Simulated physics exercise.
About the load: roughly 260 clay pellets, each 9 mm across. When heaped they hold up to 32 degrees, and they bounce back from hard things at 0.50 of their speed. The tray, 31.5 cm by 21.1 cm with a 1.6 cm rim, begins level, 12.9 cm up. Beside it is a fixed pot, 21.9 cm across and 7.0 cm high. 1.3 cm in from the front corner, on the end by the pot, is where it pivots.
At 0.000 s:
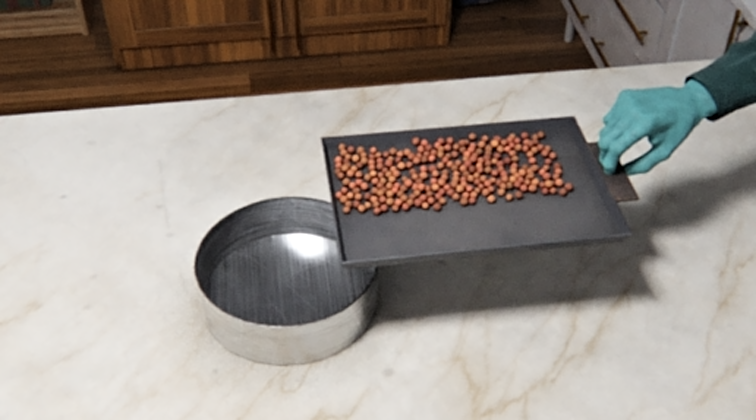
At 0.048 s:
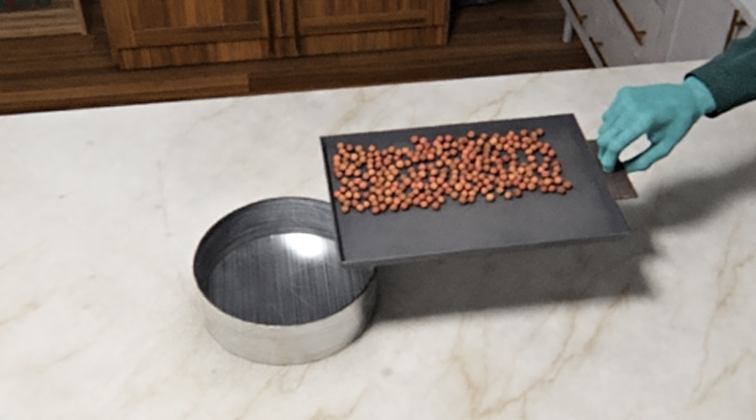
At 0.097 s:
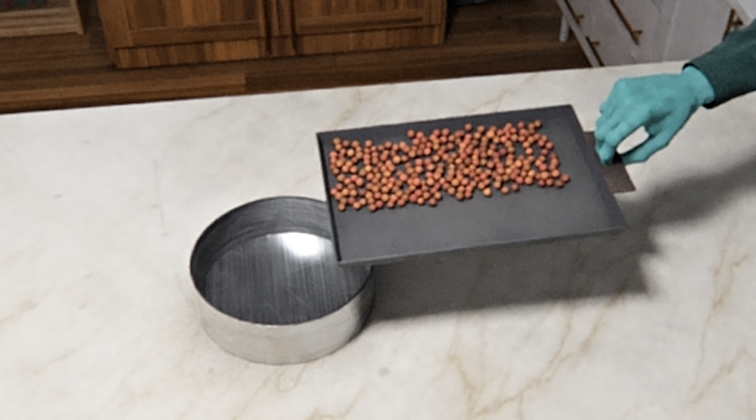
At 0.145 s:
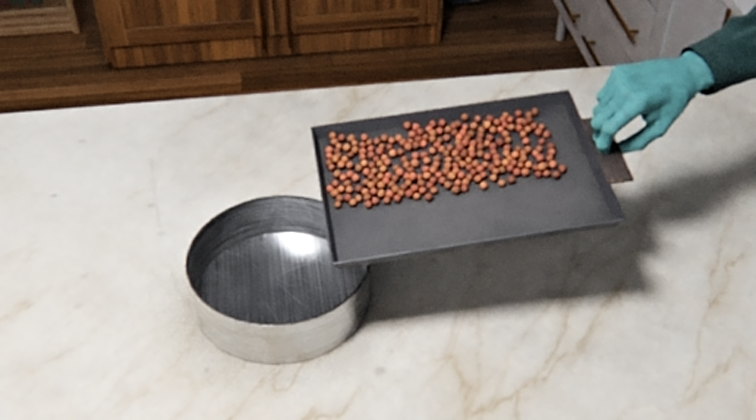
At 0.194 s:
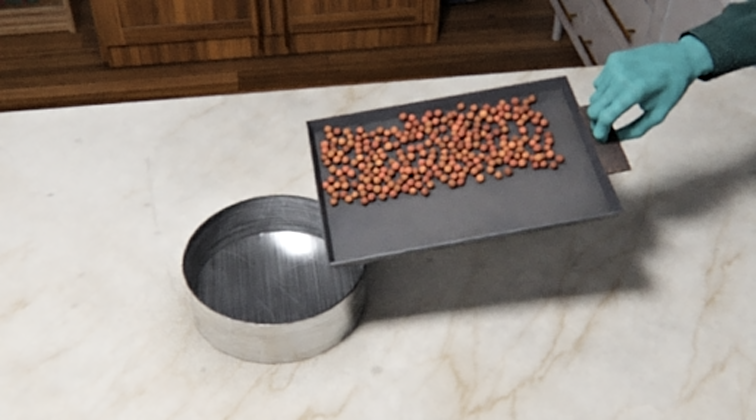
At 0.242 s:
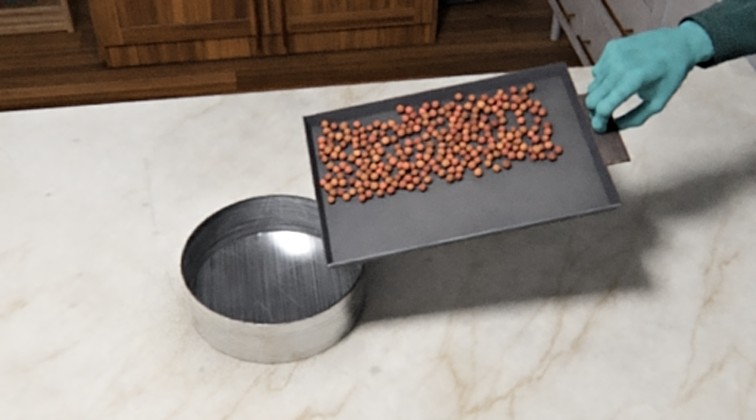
A dark rectangular tray carrying a wide patch of small reddish-brown pellets sits nearly level above a marble counter, its left end over the rim of a round metal pot. A teal-gloved hand at the right end then raises that side steadily, slanting the tray leftward while the pellets stay spread across it.
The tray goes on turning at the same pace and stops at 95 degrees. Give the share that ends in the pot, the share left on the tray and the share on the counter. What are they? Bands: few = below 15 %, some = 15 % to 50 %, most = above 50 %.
Pot: Some, tray: Few, counter: Most.
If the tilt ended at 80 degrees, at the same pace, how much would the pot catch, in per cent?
It would be near 25 per cent.
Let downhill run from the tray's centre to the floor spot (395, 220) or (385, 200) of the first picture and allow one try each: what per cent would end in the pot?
The share comes to about 75 in a hundred, then about 75 in a hundred.
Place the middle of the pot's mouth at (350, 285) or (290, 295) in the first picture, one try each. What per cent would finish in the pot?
About 95 and 90 per cent.
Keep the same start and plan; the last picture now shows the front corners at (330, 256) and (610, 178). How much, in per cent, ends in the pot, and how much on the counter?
That works out as pot 80 and counter 20.
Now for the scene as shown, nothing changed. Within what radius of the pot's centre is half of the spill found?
Roughly 16 cm from the centre.
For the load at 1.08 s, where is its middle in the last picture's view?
Estimated load position: Around (321, 301).
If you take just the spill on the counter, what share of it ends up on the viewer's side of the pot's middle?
About 100 per cent.
Then, at 0.75 s, tilt 53 degrees; the tray holds 95 %, the pot 0 %.
Then, at 1.08 s, tilt 78 degrees; the tray holds 45 %, the pot 10 %.
After 1.52 s, tilt 95 degrees; the tray holds 0 %, the pot 25 %.
At rest (2.0 s), pot 25 %, tray 0 %, counter 75 %.
